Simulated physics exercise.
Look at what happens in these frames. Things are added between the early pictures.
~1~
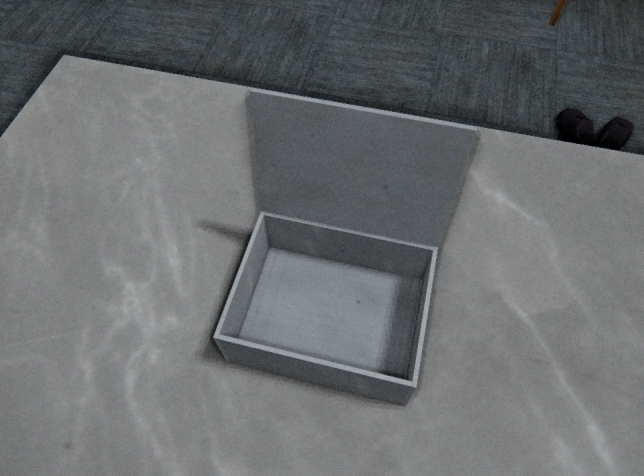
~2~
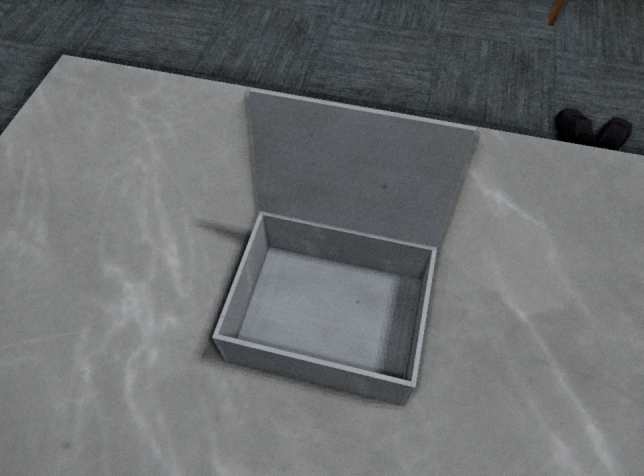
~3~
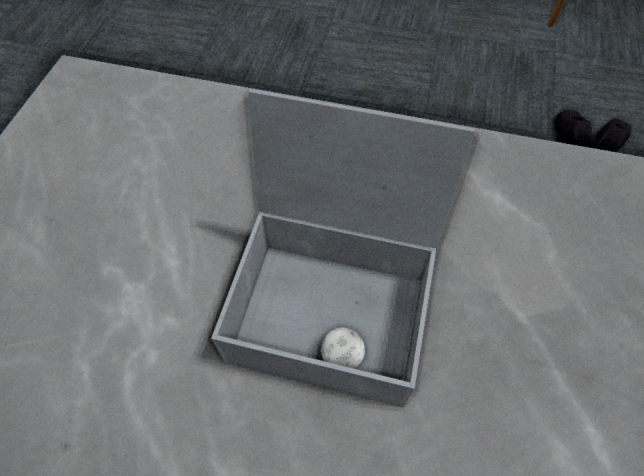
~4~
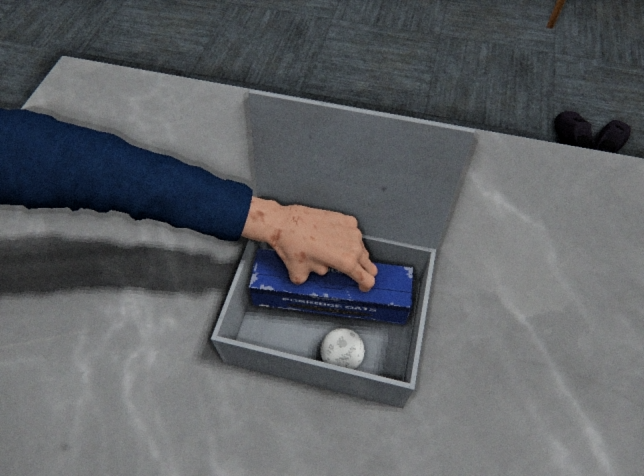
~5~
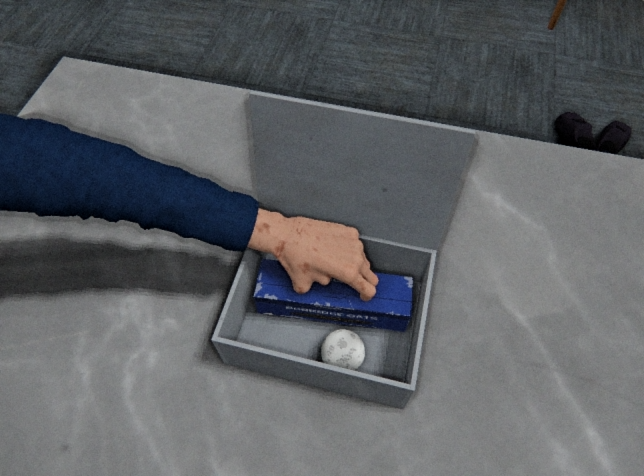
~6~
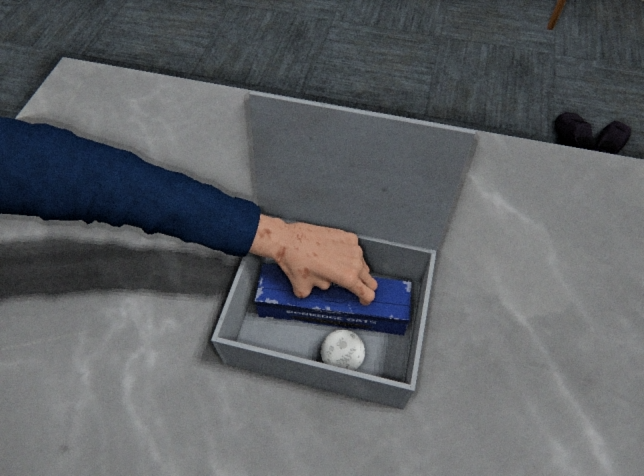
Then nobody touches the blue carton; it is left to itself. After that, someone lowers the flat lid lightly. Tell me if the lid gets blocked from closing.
It does not; the lid closes.
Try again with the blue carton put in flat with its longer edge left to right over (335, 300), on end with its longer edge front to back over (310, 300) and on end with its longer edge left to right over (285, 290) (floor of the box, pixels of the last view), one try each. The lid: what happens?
The lid goes down the first time, stays up the second time and stays up the third time.
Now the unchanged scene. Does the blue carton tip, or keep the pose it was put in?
After all that, it keeps its set angle.
Then, 1.20 s on from there, lid starting down.
Then, 1.60 s on from there, lid 58° above the rim.
Then, 1.90 s on from there, lid 31° above the rim.
Then, 2.10 s on from there, lid 10° above the rim.
In the end, lid shut; both unmoved. At the end, from the last picture's camera, blue carton near (334, 300).
